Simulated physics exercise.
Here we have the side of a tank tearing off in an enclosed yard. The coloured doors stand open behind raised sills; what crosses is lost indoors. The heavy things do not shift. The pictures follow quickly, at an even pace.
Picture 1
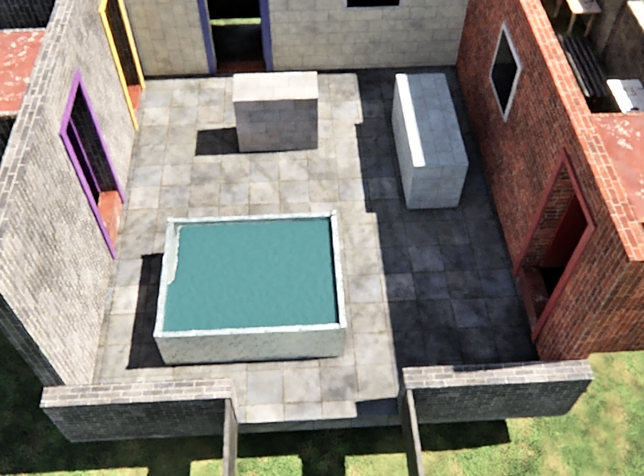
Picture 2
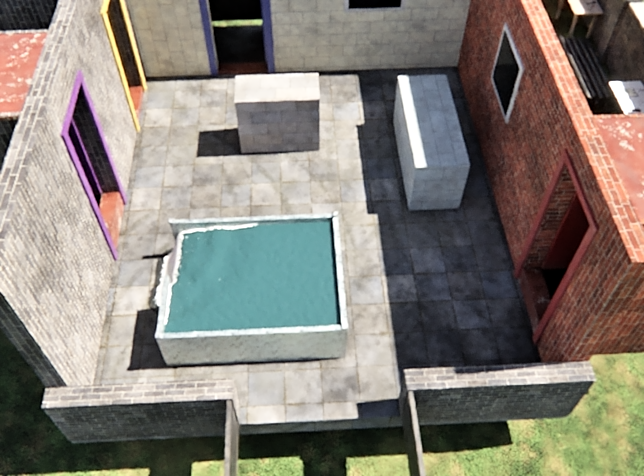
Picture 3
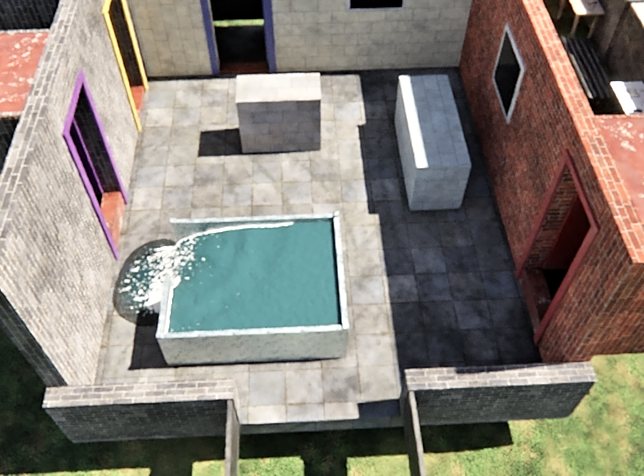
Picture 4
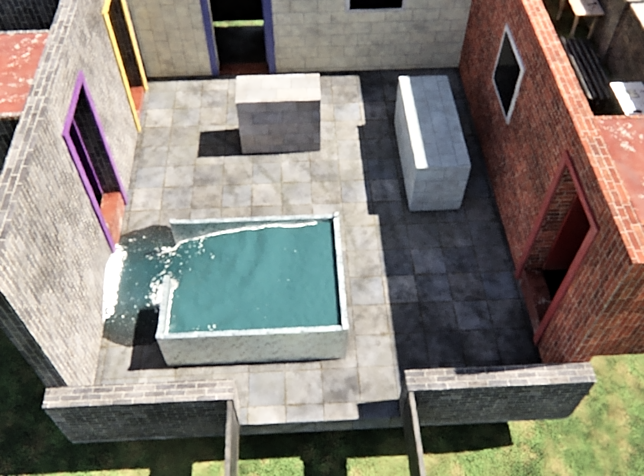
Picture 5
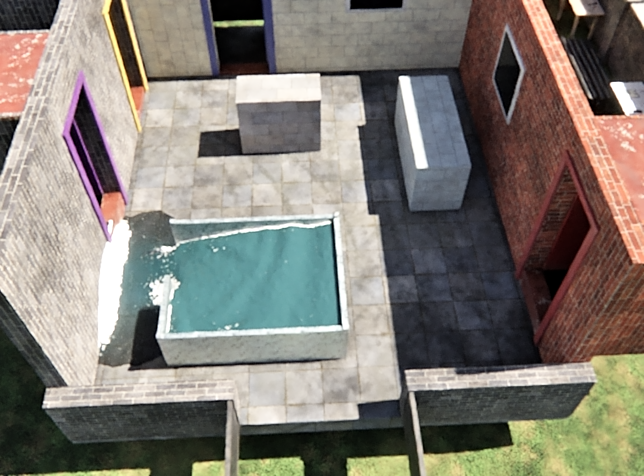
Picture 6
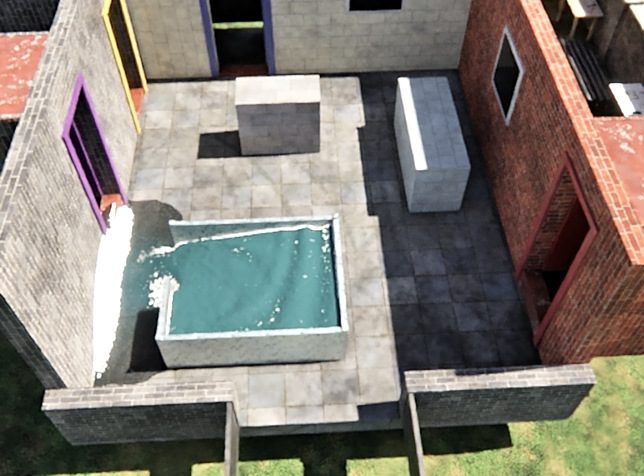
The clip opens on still, blue-green water in a pale tank inside a walled, paved yard with coloured doorways. The tank's left side tears open and water pours through the gap, foaming white across the paving. It reaches the left wall and spreads along its foot below the purple doorway.
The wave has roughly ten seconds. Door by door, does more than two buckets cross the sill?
In the end: The red door admits no more than that; the blue door lets in a lot; the purple door admits no more than that; the yellow door admits no more than that.
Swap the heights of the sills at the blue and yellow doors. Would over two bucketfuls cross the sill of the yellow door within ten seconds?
One by one: The yellow one takes more.
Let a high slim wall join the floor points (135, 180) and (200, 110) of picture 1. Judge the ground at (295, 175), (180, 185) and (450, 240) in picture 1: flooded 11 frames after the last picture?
One after the other: Clear, under water, no water.
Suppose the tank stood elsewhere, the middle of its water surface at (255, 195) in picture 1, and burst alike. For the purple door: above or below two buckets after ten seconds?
The purple one passes that mark.
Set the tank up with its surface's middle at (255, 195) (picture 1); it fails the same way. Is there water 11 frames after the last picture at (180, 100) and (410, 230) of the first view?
In that order: Covered, free of water.
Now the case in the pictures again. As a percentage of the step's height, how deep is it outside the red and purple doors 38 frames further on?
Roughly 20 per cent, then 40 per cent.
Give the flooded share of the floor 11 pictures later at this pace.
Close to 30 %.
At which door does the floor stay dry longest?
Last comes the door marked red.
A moment on, water covers 15 % of the floor; the red door not reached, the blue door not reached, the purple door under two buckets in, the yellow door not reached.
Next, water covers 30 % of the floor; the red door not reached, the blue door not reached, the purple door under two buckets in, the yellow door wet at the sill, nothing in.
Then, water covers 45 % of the floor; the red door not reached, the blue door over two buckets in, the purple door under two buckets in, the yellow door wet at the sill, nothing in.
Later, water covers 75 % of the floor; the red door wet at the sill, nothing in, the blue door far over two buckets in, the purple door under two buckets in, the yellow door under two buckets in.
In the end, water covers 95 % of the floor; the red door wet at the sill, nothing in, the blue door far over two buckets in, the purple door under two buckets in, the yellow door under two buckets in.
